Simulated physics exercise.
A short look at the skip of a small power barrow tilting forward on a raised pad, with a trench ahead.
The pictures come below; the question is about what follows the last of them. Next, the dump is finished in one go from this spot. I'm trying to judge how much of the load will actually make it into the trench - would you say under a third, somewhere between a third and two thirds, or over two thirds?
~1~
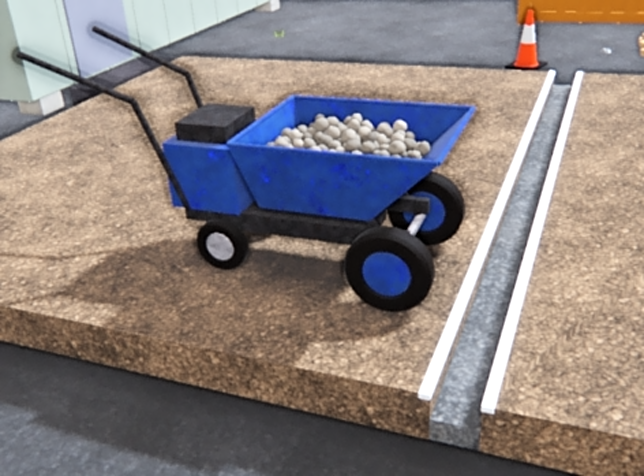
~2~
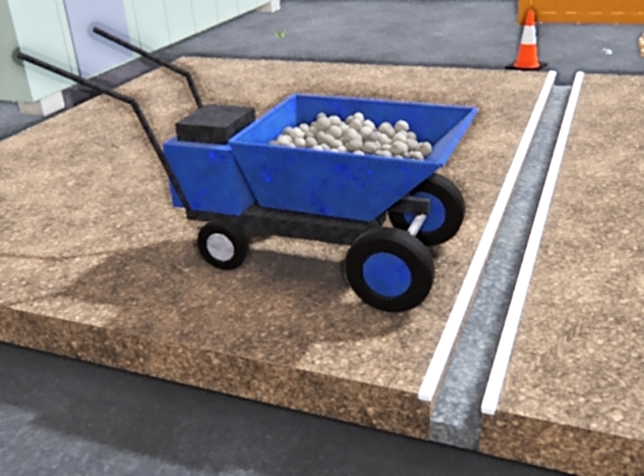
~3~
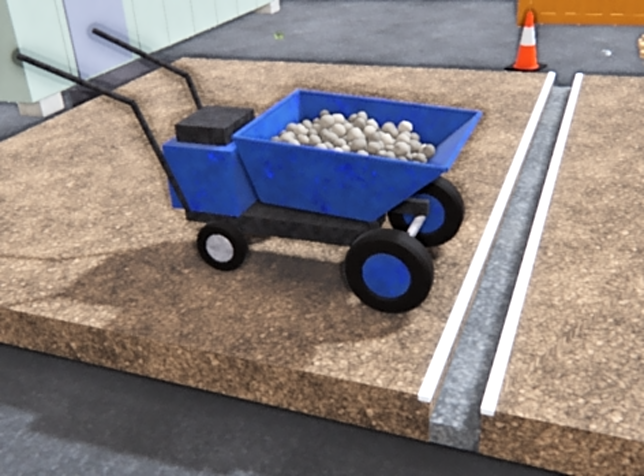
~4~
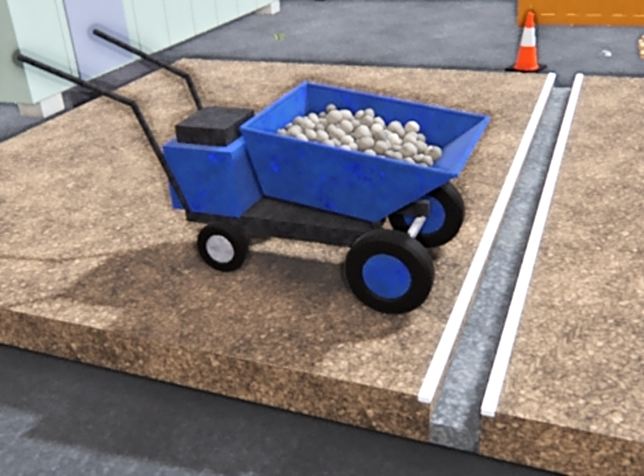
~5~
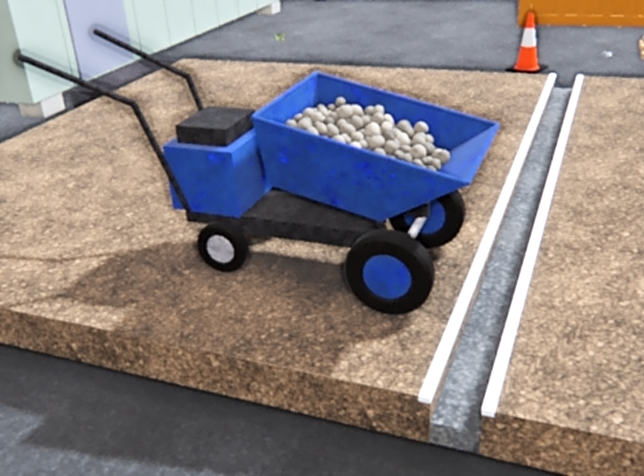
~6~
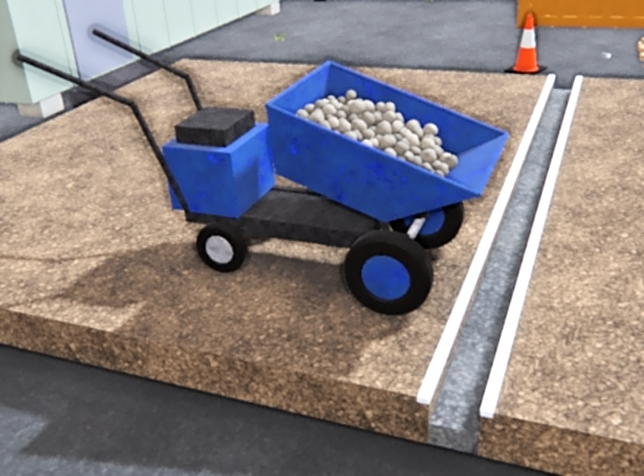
Ends up short of a third.
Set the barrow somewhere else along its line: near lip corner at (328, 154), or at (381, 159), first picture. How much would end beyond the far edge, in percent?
About 20 percent at the first place and about 50 percent at the second.
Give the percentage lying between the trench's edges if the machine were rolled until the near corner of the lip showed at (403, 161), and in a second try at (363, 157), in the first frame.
20 per cent, then 50 per cent.
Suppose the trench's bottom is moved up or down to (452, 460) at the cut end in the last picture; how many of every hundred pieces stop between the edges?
It lands somewhere near 0 percent.
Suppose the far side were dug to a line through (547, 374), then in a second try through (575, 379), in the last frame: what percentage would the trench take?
First case 30 %, second case 60 %.
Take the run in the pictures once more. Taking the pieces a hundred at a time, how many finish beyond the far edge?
About 85 %.
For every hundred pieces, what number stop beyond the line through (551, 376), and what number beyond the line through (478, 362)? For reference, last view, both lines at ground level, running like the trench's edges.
About 70 and 80 %.
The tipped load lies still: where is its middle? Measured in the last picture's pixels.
I'd mark it at roughly (618, 302).
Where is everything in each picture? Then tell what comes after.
Lip of the skip near (438, 164), level; top of the load near (324, 142), river pebbles; first edge of the trench near (442, 350); far edge near (501, 361), the trench under half as wide as the skip, and about half as deep as wide, in the first picture.
Lip of the skip near (440, 166), level; top of the load near (321, 137), in the second picture.
Lip of the skip near (446, 170), tipped barely; top of the load near (325, 135), in the third picture.
Lip of the skip near (455, 176), tipped a little; top of the load near (326, 143), in the fourth picture.
Lip of the skip near (466, 184), tipped a little; top of the load near (329, 124), in the fifth picture.
Lip of the skip near (478, 195), tipped clearly; top of the load near (328, 124); first edge of the trench near (441, 354); far edge near (500, 365), in the sixth picture.
Shortly afterwards, skip tipped steeply; the whole lot in the skip.
Next, skip tipped right over; near two thirds in the skip; near a quarter beyond it; only a few falling.
Some moments later, skip tipped right over; near a quarter in the skip; the bulk beyond it.
In the end, skip tipped right over; near a quarter in the skip; none at all in or heaped over the trench; the bulk beyond it.
